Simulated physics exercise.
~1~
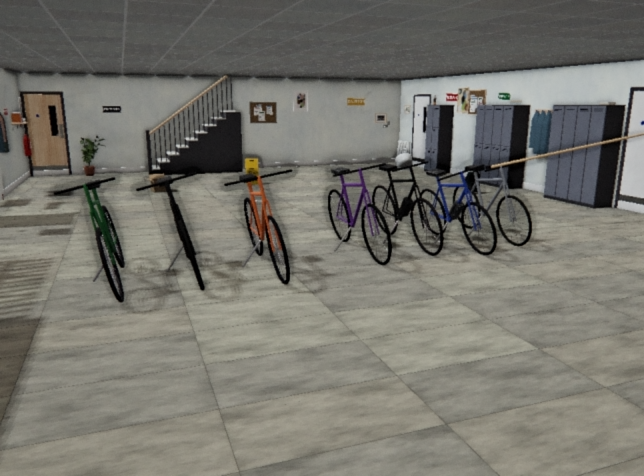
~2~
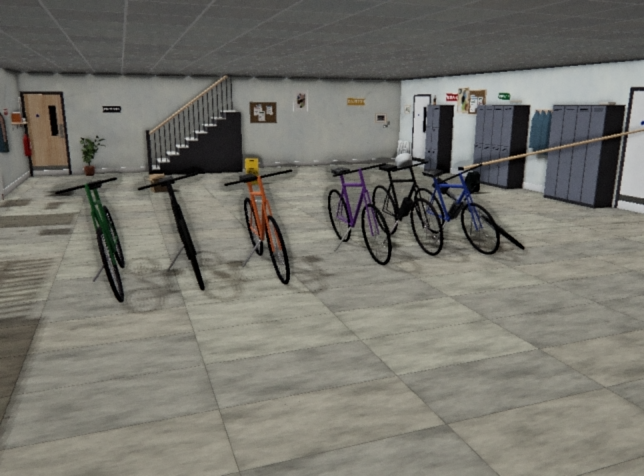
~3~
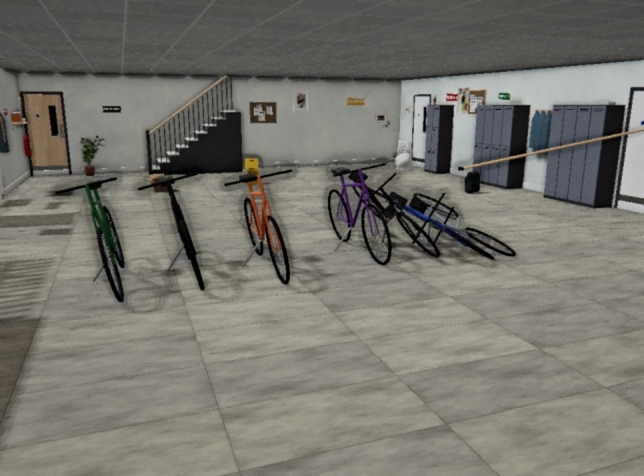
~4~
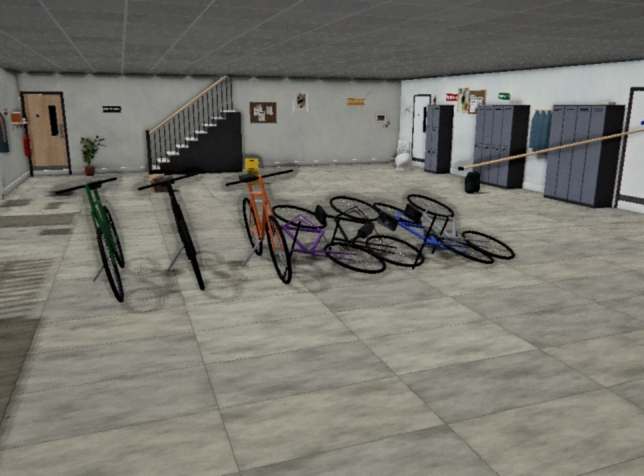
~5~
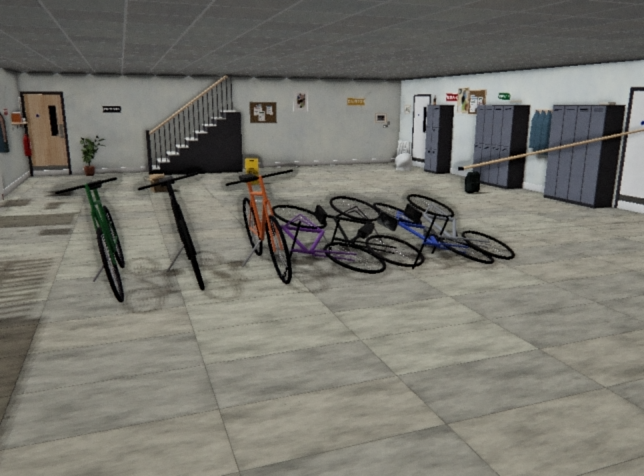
Row of parked bicycles in a hall, a pole nudging the rightmost, four toppling leftward in turn, orange one staying upright.
